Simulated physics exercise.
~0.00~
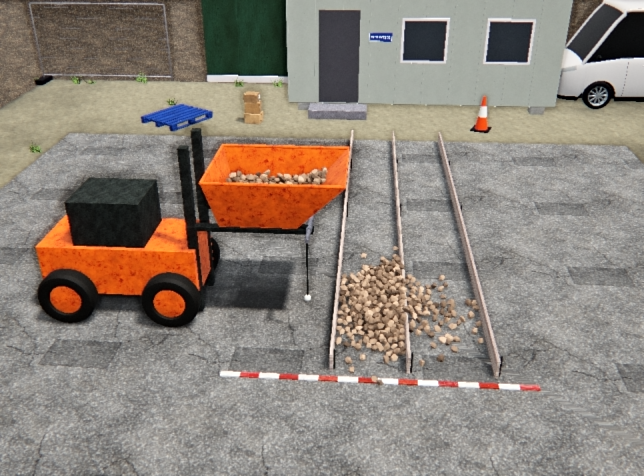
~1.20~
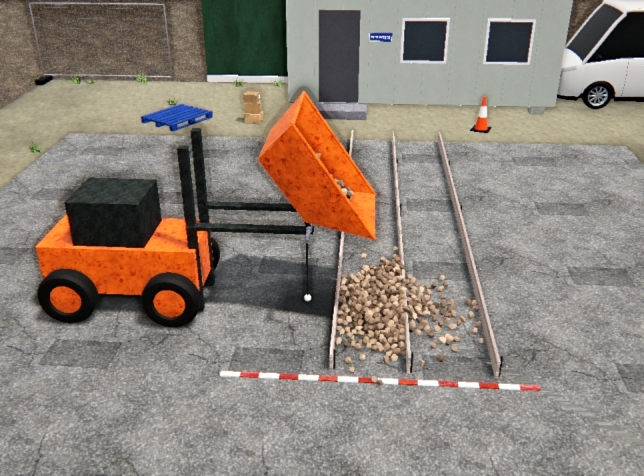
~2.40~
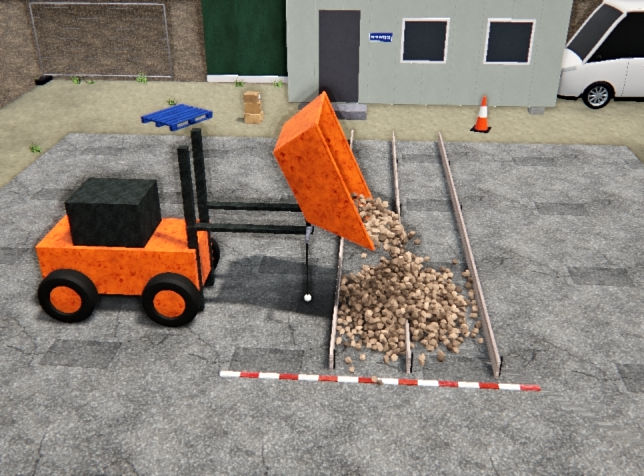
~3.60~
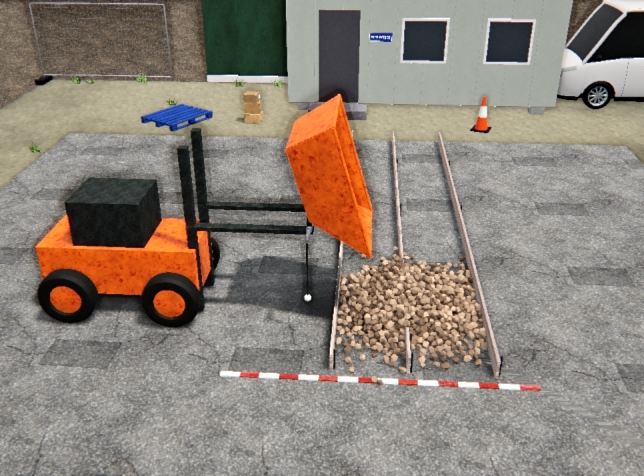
At the start, an orange forklift on grey paving holds a raised orange skip of brown stones beside three long boards, with an earlier pile of stones lying between and around them. The skip tips forward to the right until it slants steeply, yet its stones have not yet reached the pile. It tilts further, and stones pour from its lower edge onto the back of the heap. Finally the skip stands almost upright with no more stones falling, and the heap has spread right across both bays towards the right-hand board.
